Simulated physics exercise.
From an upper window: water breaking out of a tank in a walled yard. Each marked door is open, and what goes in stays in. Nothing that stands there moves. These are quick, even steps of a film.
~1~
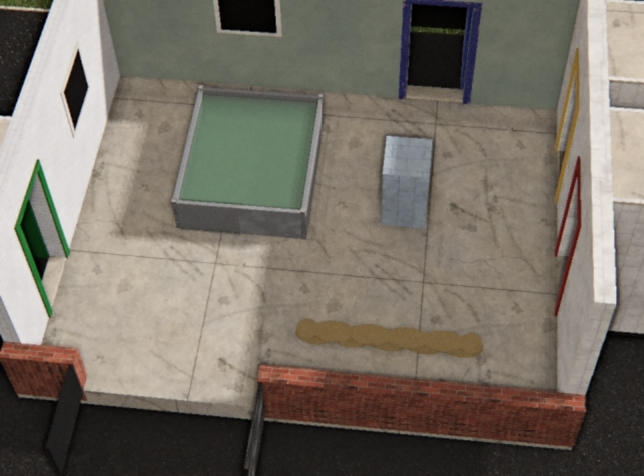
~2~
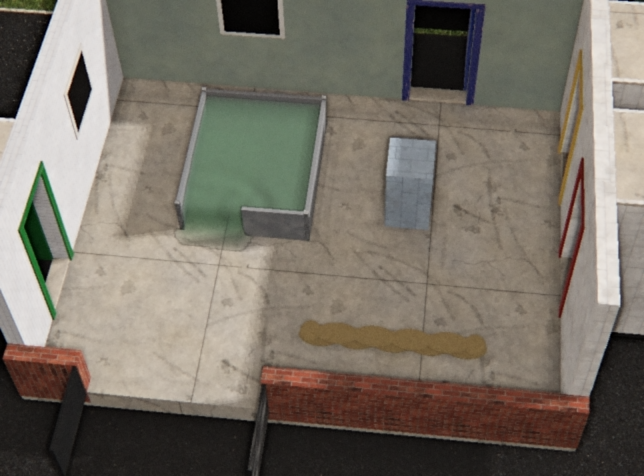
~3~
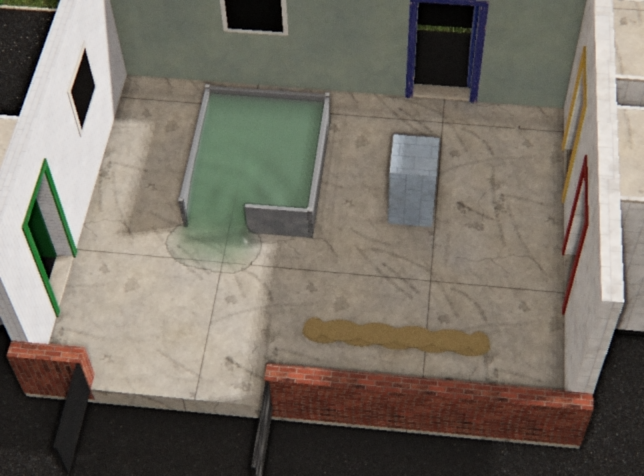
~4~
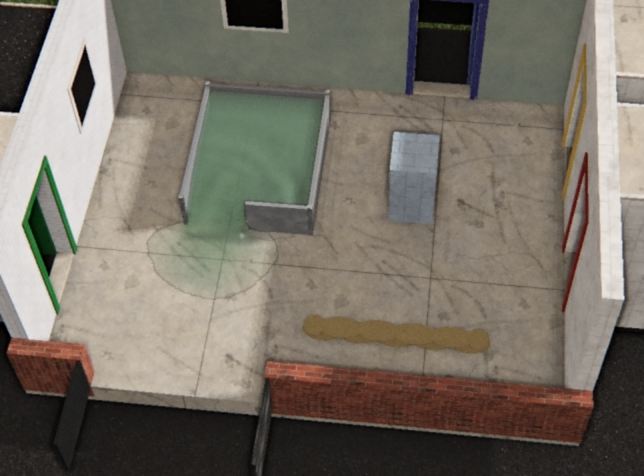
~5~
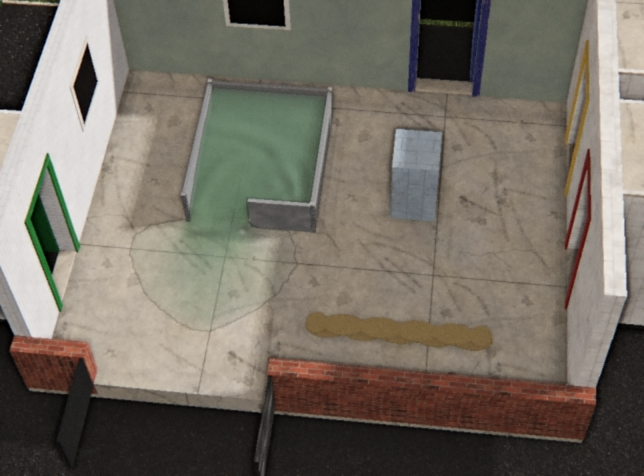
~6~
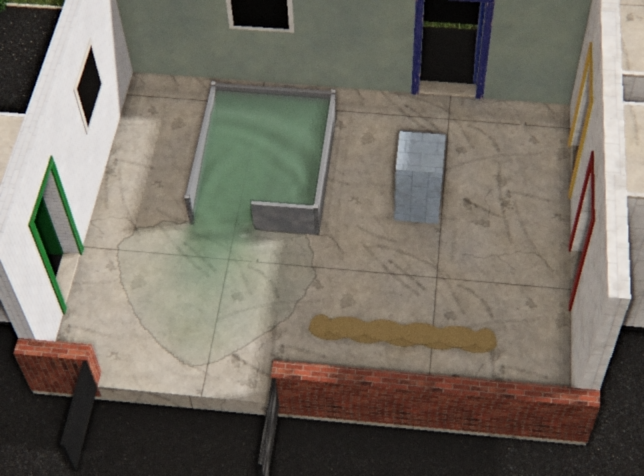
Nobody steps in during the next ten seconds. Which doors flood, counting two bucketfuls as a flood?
The yellow door stays under that; the red door stays under that; the blue door stays under that; the green door takes more than that.
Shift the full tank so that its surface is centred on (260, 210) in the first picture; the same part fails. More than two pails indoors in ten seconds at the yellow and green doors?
Yellow door takes less; green door lets less in.
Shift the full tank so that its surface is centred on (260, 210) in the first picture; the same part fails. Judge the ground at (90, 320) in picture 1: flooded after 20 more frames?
There: Flooded.
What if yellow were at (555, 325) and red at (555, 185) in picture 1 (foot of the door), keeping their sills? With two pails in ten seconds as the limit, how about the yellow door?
One by one: Yellow door keeps below it.
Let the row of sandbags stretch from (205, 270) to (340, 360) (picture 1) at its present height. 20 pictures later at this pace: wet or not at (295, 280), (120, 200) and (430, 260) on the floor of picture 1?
In turn: Covered, clear, awash.
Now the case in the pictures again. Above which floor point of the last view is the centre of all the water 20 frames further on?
Around (244, 218).
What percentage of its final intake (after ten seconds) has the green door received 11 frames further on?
About 15 per cent.
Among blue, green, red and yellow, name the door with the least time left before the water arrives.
It is the green door.
A moment on, water covers 20 % of the floor; the yellow door not reached, the red door not reached, the blue door not reached, the green door not reached.
Next, water covers 25 % of the floor; the yellow door not reached, the red door not reached, the blue door not reached, the green door under two buckets in.
Then, water covers 30 % of the floor; the yellow door not reached, the red door not reached, the blue door not reached, the green door over two buckets in.
Later, water covers 40 % of the floor; the yellow door not reached, the red door wet at the sill, nothing in, the blue door not reached, the green door over two buckets in.
In the end, water covers 50 % of the floor; the yellow door wet at the sill, nothing in, the red door wet at the sill, nothing in, the blue door not reached, the green door over two buckets in.
